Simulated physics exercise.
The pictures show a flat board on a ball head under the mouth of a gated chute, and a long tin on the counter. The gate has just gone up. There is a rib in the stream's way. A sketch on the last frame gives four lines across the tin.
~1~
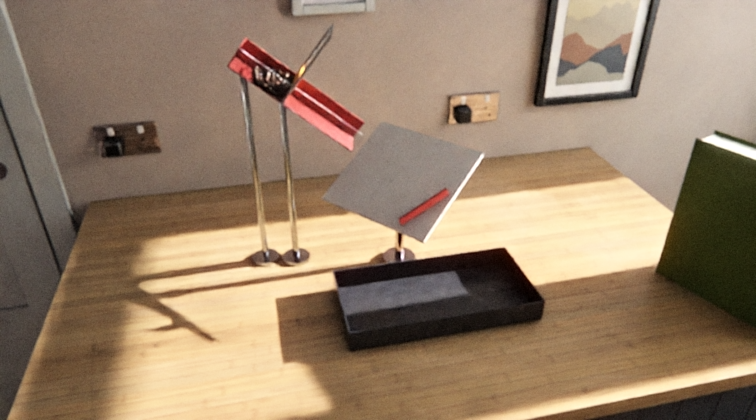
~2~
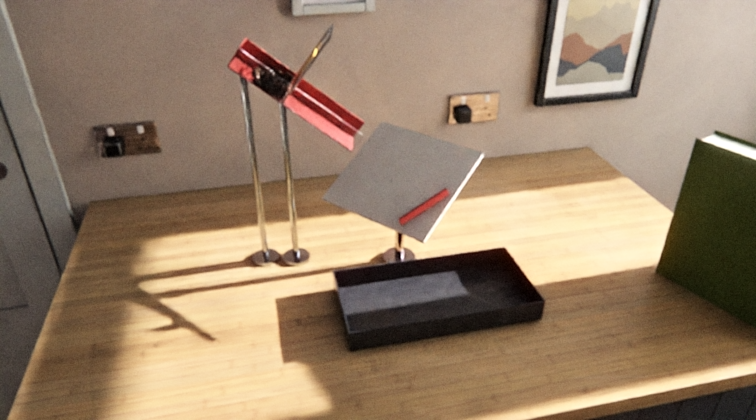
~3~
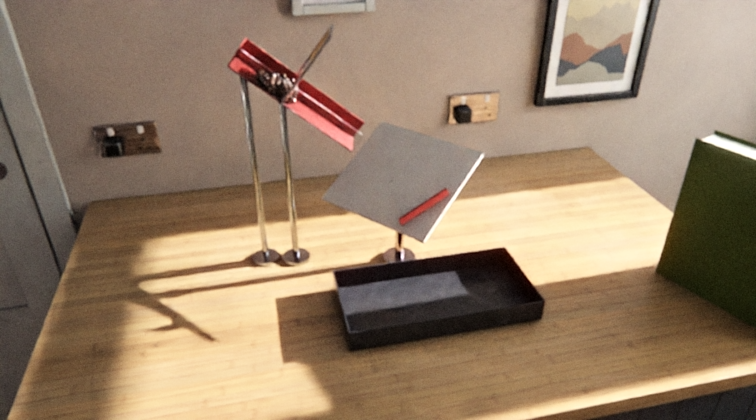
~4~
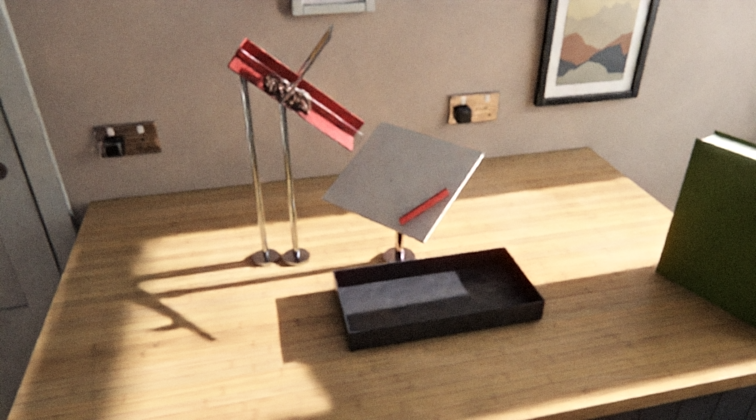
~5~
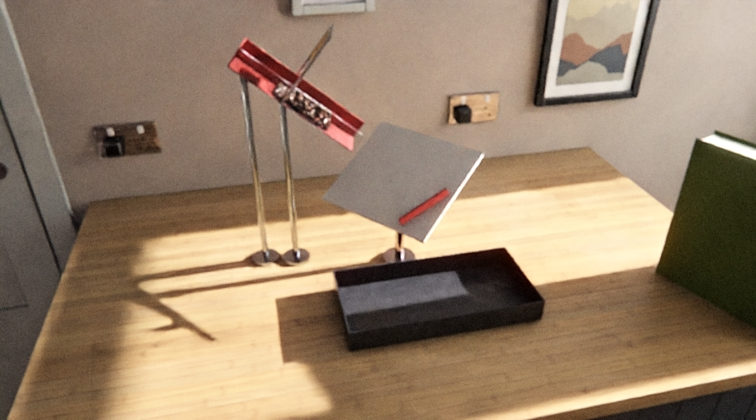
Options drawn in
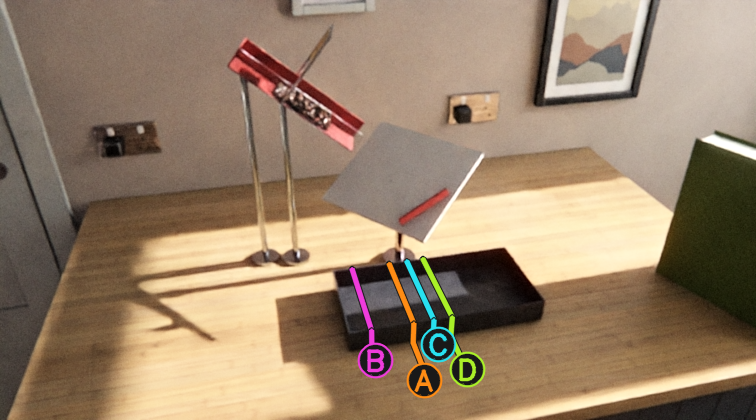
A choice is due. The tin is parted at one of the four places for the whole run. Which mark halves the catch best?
The best line is B.
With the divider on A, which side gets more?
The left side.
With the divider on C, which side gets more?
Left.
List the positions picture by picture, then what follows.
In the first frame, load behind the gate at (278, 79), chocolate balls; lip of the chute at (352, 144), sloping fairly steeply.
In the second frame, middle of the board at (401, 176), tilted fairly steeply; middle of its low edge at (369, 219); of its high edge at (430, 136).
In the third frame, front corners of the tin at (350, 333) and (544, 301), empty; front of the load at (293, 101).
In the fourth frame, middle of the load at (292, 92); its front at (309, 105), about a third of the way to the lip; rib from (446, 188) to (399, 220).
In the fifth frame, middle of the load at (300, 105); its front at (328, 125), about two thirds of the way to the lip.
On the marked copy, line A crosses the front rim at (413, 322); line B crosses the front rim at (371, 329); line C crosses the front rim at (433, 319); line D crosses the front rim at (451, 316).
With A, of what is caught, nearly all on the left of the divider, a small part on the right.
With B, of what is caught, about two thirds on the left of the divider, about a third on the right.
With C, of what is caught, nearly all on the left of the divider, a stray few on the right.
With D, of what is caught, nearly all on the left of the divider, a stray few on the right.
